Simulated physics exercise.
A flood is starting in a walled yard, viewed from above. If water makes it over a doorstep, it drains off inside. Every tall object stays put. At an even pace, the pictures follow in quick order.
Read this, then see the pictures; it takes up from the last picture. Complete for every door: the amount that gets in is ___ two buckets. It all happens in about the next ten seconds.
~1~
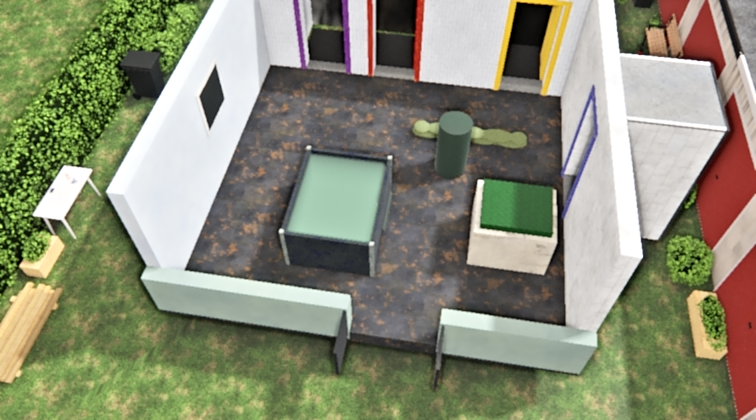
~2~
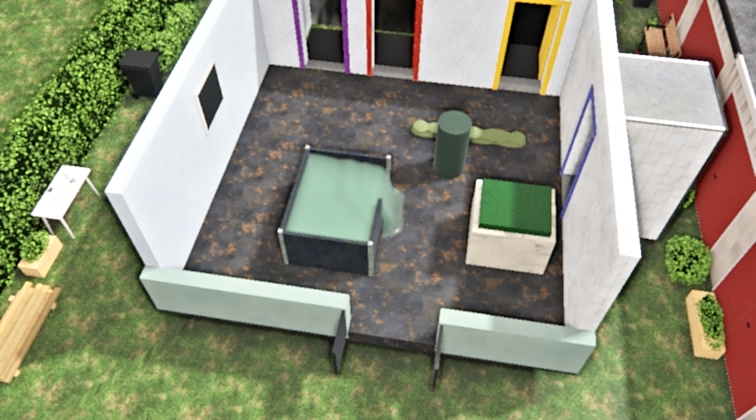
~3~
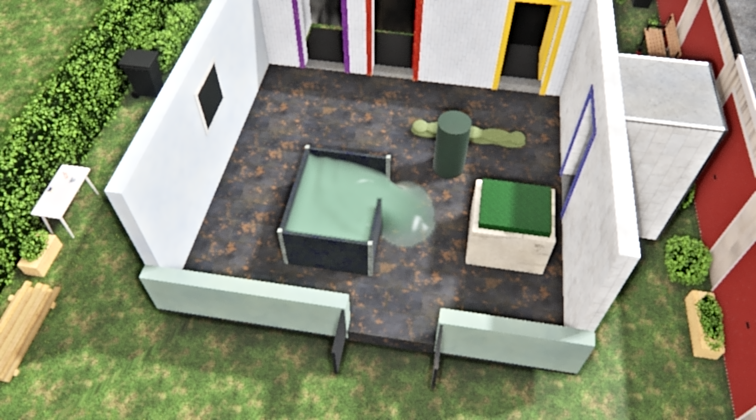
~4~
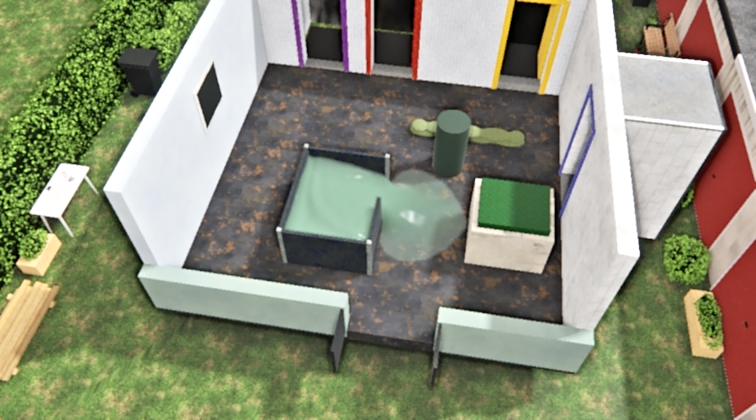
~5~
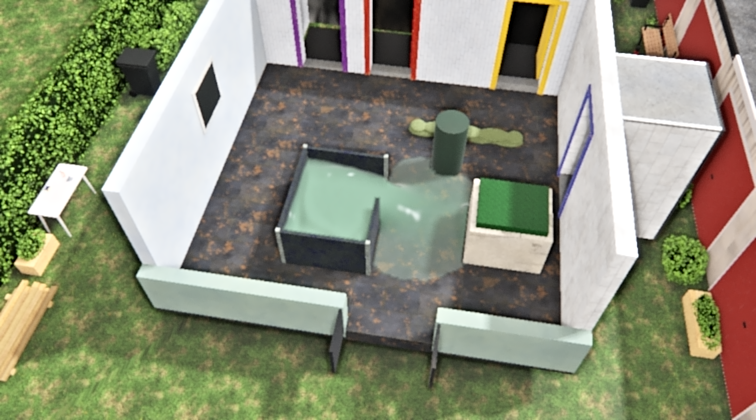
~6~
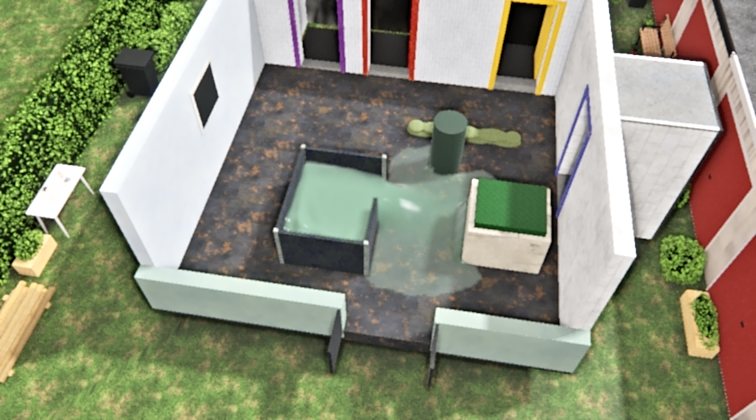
Red door: At most; yellow door: At most; blue door: More than; purple door: At most.
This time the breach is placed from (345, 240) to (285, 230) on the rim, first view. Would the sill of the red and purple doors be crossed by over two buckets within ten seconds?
First red is not flooded, then purple is flooded.
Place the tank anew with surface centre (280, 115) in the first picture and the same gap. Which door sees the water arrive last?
I say the purple one.
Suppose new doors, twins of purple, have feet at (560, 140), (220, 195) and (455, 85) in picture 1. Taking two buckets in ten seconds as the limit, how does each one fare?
Crosses the line; stays below the line; stays below the line.
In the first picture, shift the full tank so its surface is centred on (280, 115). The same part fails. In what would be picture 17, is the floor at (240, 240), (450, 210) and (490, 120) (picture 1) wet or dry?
Readings in order: No flood; flood; flood.
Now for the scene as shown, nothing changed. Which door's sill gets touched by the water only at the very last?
The one in purple.
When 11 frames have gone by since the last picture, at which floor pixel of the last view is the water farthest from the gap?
Best guess: Near (552, 99).
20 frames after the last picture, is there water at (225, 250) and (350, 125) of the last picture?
Taken in order, bone-dry then drenched.
A moment on, water covers 25 % of the floor; the red door not reached, the yellow door not reached, the blue door under two buckets in, the purple door not reached.
Next, water covers 35 % of the floor; the red door not reached, the yellow door wet at the sill, nothing in, the blue door far over two buckets in, the purple door not reached.
Then, water covers 45 % of the floor; the red door not reached, the yellow door under two buckets in, the blue door far over two buckets in, the purple door not reached.
Later, water covers 70 % of the floor; the red door wet at the sill, nothing in, the yellow door under two buckets in, the blue door far over two buckets in, the purple door wet at the sill, nothing in.
In the end, water covers 95 % of the floor; the red door wet at the sill, nothing in, the yellow door under two buckets in, the blue door far over two buckets in, the purple door wet at the sill, nothing in.
